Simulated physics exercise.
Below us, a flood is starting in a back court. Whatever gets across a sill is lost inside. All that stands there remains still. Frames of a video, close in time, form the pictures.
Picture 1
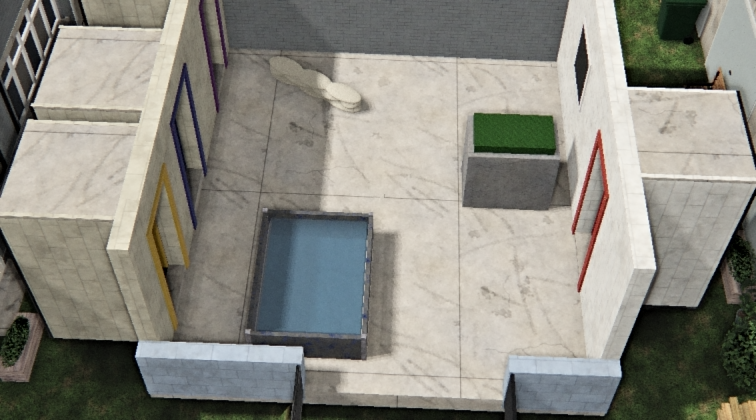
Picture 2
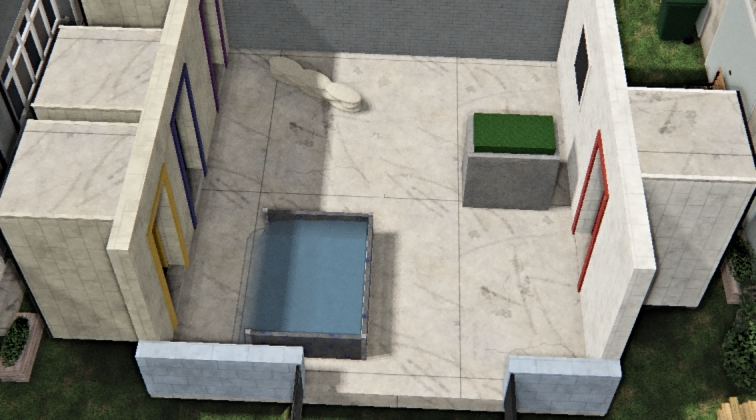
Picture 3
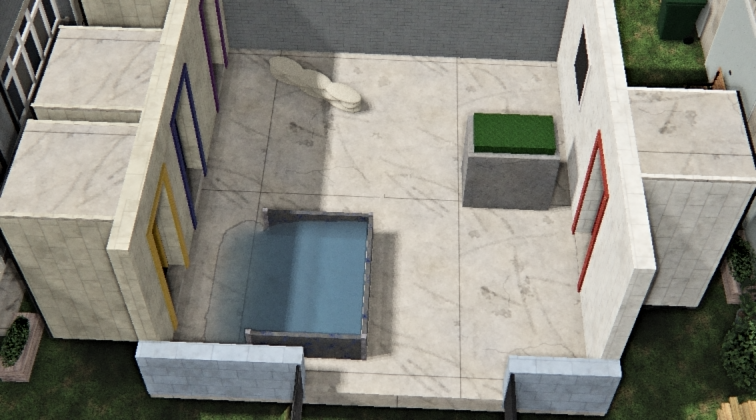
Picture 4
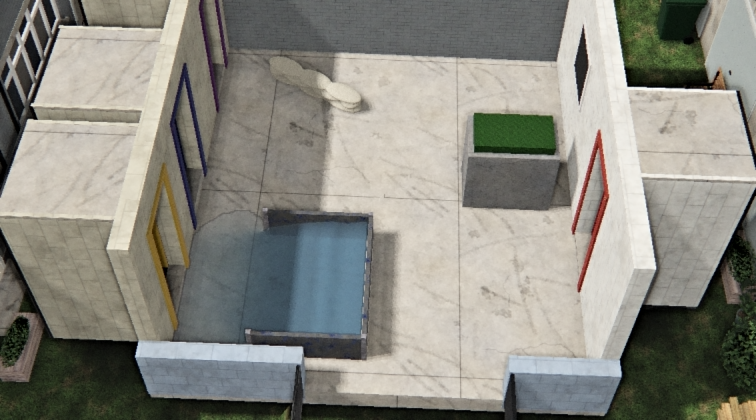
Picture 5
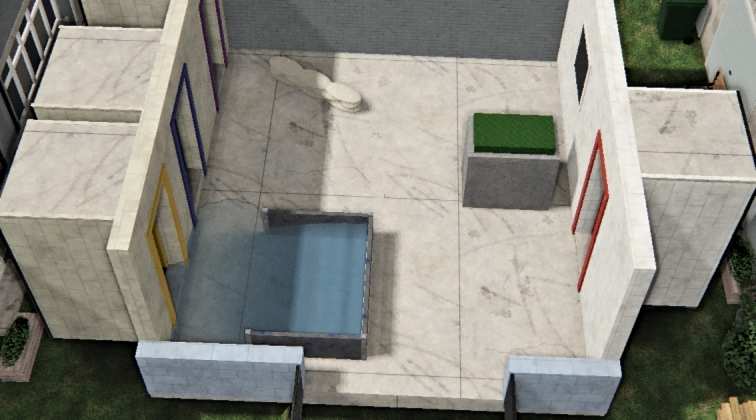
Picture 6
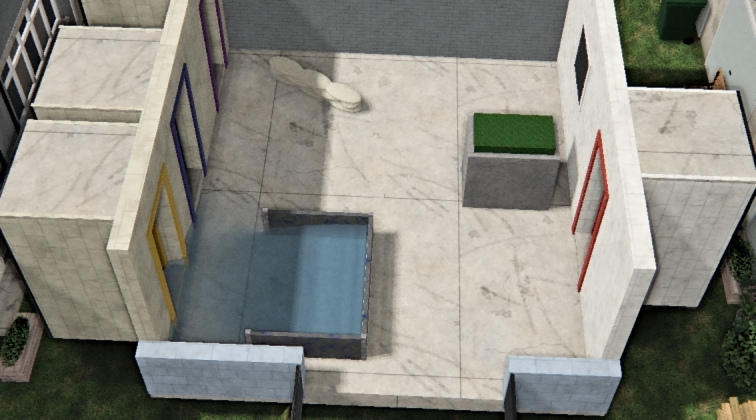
Water poured out through the open left side of a raised tank in a walled courtyard, spreading across the pale stone floor to the wall with the yellow doorway, then creeping back along it.
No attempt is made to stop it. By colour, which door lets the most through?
Yellow is the one.
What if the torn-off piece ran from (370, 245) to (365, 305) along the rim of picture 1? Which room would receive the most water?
Answer: The red-painted one.
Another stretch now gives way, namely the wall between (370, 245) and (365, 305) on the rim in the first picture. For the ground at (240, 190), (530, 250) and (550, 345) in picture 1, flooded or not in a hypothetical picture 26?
The first spot is left untouched, the second is soaked through and the third is soaked through.
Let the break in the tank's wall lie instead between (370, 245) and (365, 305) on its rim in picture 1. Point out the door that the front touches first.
I'd say the one in red.
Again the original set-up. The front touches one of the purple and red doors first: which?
My answer is the purple-painted one.
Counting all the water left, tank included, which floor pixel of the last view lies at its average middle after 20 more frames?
Roughly (269, 248).
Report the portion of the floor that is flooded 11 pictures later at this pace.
Some 20 in a hundred.
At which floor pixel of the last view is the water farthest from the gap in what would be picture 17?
Roughly (225, 73).
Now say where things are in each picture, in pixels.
In the first picture, the open tank at (313, 274) is whole and still.
In the second picture, the front is at (260, 233), out from the gap at (262, 285).
In the third picture, water pours out at (262, 286) and has run to (245, 226).
In the fourth picture, water pours out at (262, 287) and has run to (226, 219).
In the fifth picture, the front is at (198, 214), out from the gap at (262, 287).
In the sixth picture, the front is at (201, 199), out from the gap at (262, 287).
A moment on, water covers 10 % of the floor; red door not reached, blue door wet at the sill, nothing in, purple door not reached, yellow door a lot in.
Next, water covers 20 % of the floor; red door not reached, blue door wet at the sill, nothing in, purple door wet at the sill, nothing in, yellow door a lot in.
Then, water covers 35 % of the floor; red door not reached, blue door wet at the sill, nothing in, purple door wet at the sill, nothing in, yellow door a lot in.
Later, water covers 50 % of the floor; red door not reached, blue door wet at the sill, nothing in, purple door wet at the sill, nothing in, yellow door a lot in.
In the end, water covers 65 % of the floor; red door wet at the sill, nothing in, blue door wet at the sill, nothing in, purple door wet at the sill, nothing in, yellow door a lot in; the yellow door has let in the most.
